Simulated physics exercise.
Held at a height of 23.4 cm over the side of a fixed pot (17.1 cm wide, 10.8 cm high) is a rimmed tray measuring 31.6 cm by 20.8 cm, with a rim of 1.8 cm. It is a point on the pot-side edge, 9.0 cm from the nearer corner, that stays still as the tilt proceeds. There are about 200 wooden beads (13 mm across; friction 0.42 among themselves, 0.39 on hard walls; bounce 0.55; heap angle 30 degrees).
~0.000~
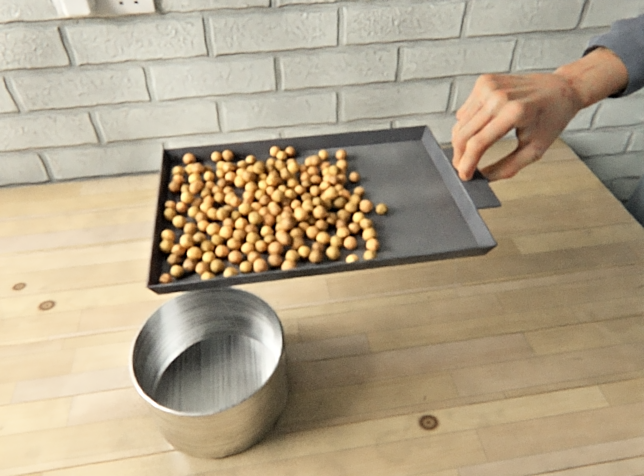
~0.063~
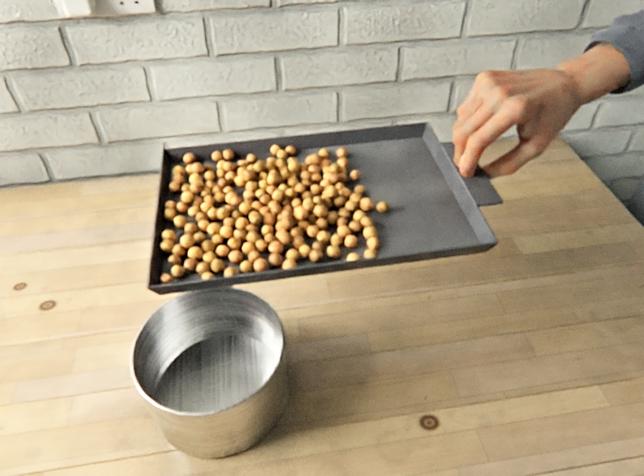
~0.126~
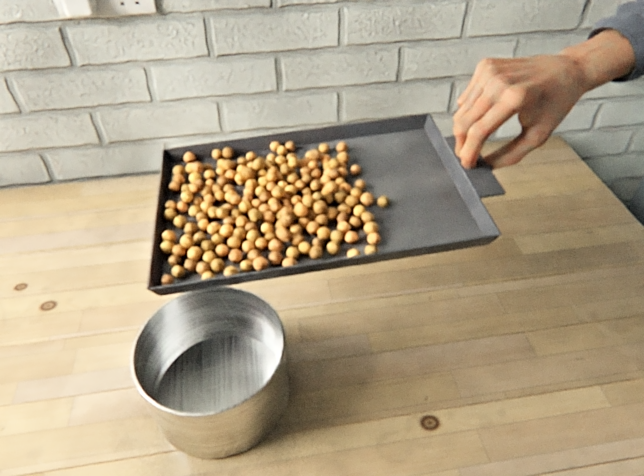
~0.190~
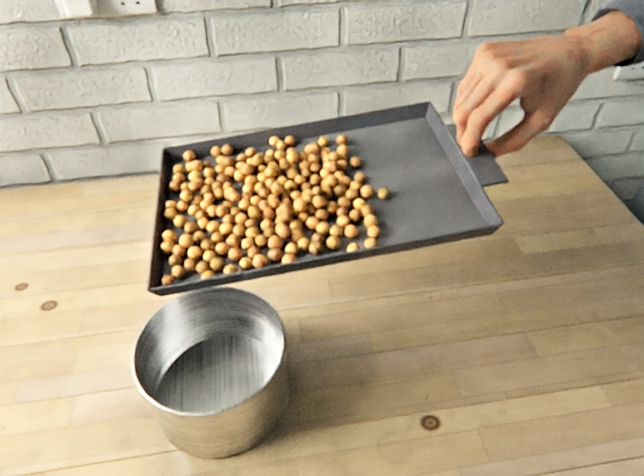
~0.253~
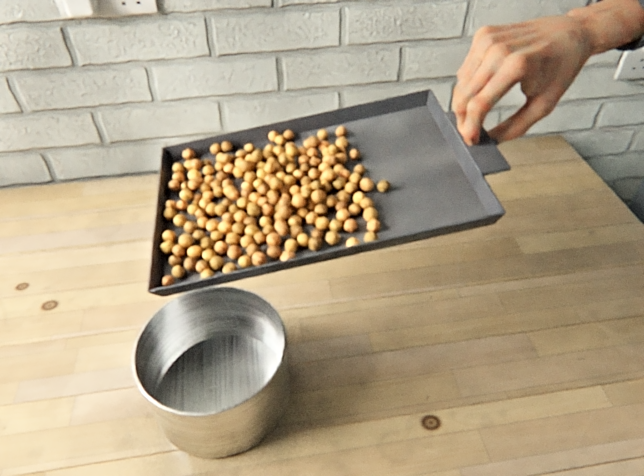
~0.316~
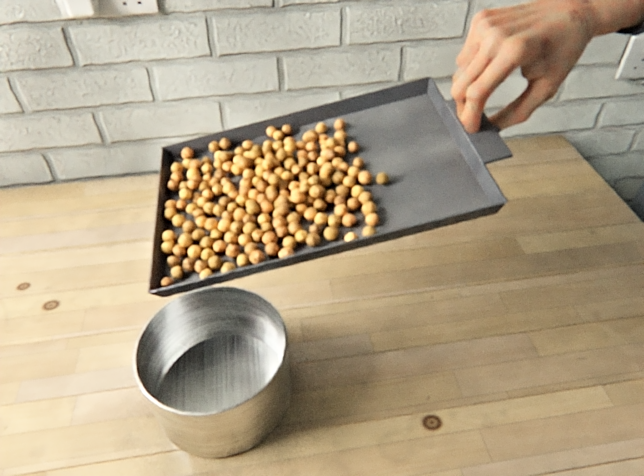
A hand slightly raises the right end of a dark tray of small wooden beads.
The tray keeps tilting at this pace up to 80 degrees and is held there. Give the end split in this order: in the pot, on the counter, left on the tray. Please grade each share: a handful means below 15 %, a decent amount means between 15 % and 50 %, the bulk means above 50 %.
Pot: A decent amount, counter: The bulk, left on the tray: A handful.
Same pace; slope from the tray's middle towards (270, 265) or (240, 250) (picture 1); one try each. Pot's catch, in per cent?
Around 90 % for the first direction, around 75 % for the second.
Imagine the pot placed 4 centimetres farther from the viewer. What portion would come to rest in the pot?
Then close to 25 per cent.
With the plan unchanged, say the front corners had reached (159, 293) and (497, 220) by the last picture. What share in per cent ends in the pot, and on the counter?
Per cent by place - pot 95, counter 5.
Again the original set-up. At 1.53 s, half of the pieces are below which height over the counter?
I'd put it near 28 cm.
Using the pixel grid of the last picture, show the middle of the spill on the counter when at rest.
I'd put it near (99, 393).
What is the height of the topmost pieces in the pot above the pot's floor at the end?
Measured height: Approx. 2.0 cm.
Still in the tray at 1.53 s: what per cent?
90 %, give or take.
After 1.04 s, tilt 43 degrees; the tray holds 100 %, the pot 0 %.
After 1.53 s, tilt 65 degrees; the tray holds 90 %, the pot 0 %.
After 2.08 s, tilt 80 degrees; the tray holds 5 %, the pot 25 %.
In the end, at 3.2 s, pot 35 %, counter 65 %, tray 0 %.
